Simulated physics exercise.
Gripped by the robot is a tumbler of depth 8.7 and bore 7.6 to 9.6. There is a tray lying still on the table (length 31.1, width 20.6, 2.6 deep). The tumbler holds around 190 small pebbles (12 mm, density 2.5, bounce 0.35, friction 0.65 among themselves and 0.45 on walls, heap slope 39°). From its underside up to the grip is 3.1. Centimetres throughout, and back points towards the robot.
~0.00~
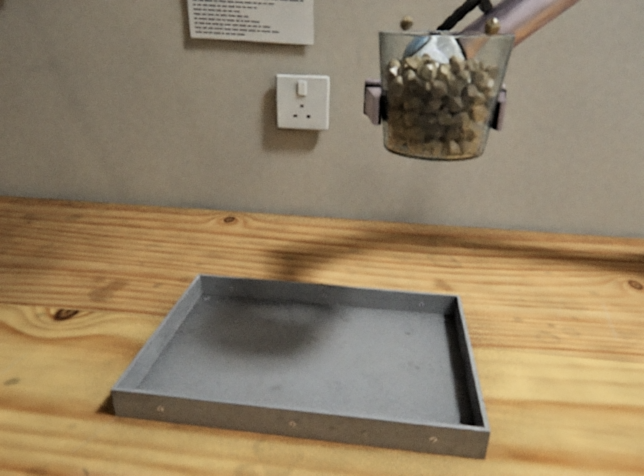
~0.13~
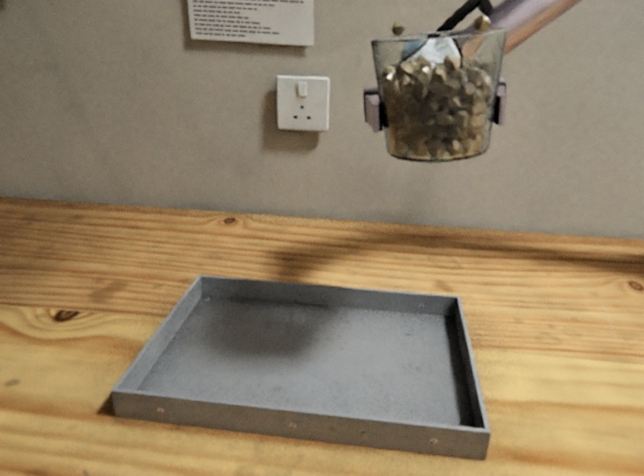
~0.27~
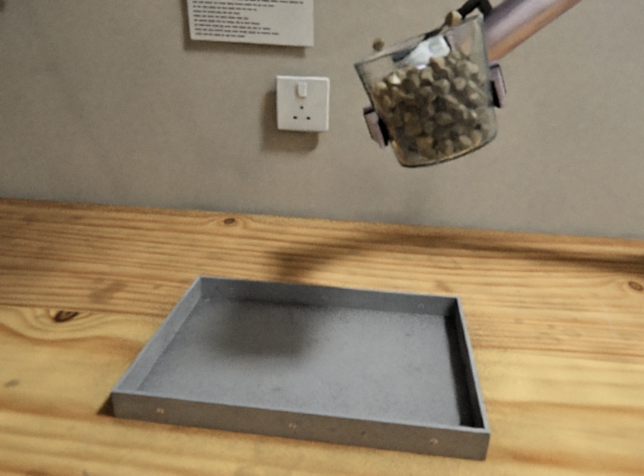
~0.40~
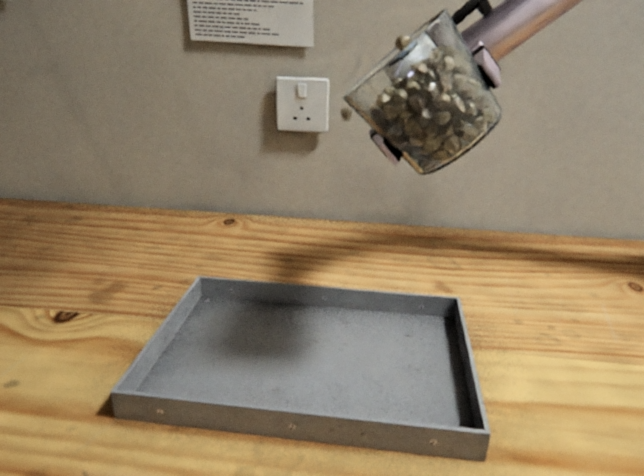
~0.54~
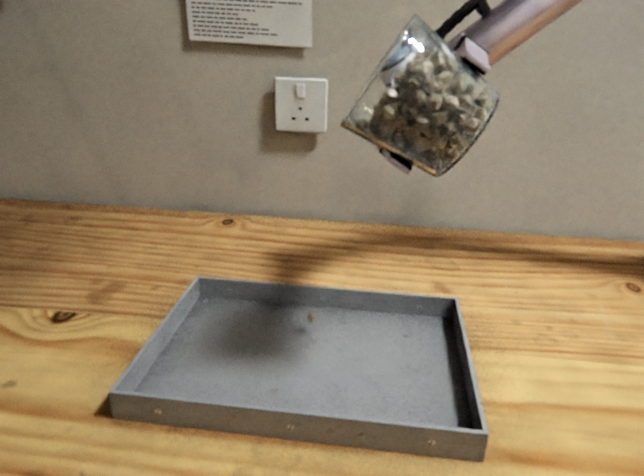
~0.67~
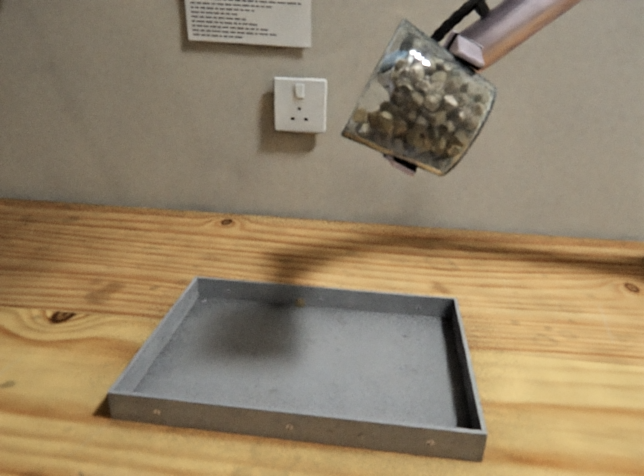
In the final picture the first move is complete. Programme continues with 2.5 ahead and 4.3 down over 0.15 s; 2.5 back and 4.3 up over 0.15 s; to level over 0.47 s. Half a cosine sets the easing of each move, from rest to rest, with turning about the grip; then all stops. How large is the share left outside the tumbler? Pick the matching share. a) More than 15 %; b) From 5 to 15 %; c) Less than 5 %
Less than 5 %.
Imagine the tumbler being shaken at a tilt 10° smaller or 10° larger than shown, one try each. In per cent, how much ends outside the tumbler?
Roughly 0 and 5 percent.
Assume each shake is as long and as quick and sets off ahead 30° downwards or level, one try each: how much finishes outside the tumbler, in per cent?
Roughly 5 per cent, then 15 per cent.
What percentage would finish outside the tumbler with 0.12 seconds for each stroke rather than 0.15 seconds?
Then about 5 per cent.
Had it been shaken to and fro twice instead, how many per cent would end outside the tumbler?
Then roughly 0 percent.
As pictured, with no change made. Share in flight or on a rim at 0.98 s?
Roughly 0 per cent.
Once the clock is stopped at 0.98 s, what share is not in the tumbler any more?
0 %.
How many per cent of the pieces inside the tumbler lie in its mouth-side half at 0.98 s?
My estimate is near 40 per cent.
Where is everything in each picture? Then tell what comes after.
The first frame shows the tumbler middle at (439, 95), level; upper third of the load around (443, 80), from x 390 to 490, top at y 25; 190 in the tumbler.
The second frame shows the tumbler middle at (437, 96), tilted 6° forward; upper third of the load around (445, 80), from x 390 to 490, top at y 25.
The third frame shows the tumbler middle at (432, 98), tilted 22° forward; upper third of the load around (443, 81), from x 380 to 485, top at y 20.
The fourth frame shows the tumbler middle at (427, 101), tilted 42° forward; upper third of the load around (439, 84), from x 345 to 490, top at y 45; 189 in the tumbler, 1 in flight or on a rim.
The fifth frame shows the tumbler middle at (423, 105), tilted 58° forward; upper third of the load around (434, 86), from x 310 to 485, top at y 55; 189 in the tumbler, 1 in the tray.
The sixth frame shows the tumbler middle at (421, 107), tilted 64° forward; upper third of the load around (435, 87), from x 300 to 480, top at y 65; 189 in the tumbler, 1 in the tray.
After 0.98 s, tilted 64° forward, highest piece 29 above the table; 188 in the tumbler, 2 in the tray.
After 1.29 s, tilted 16° forward, highest piece 30 above the table; 188 in the tumbler, 2 in the tray.
After 1.64 s, level, highest piece 31 above the table; 188 in the tumbler, 2 in the tray.
After 2.69 s, level, highest piece 31 above the table; 188 in the tumbler, 2 in the tray.
In the end, 188 in the tumbler, 2 in the tray. That is 1 % outside the tumbler.
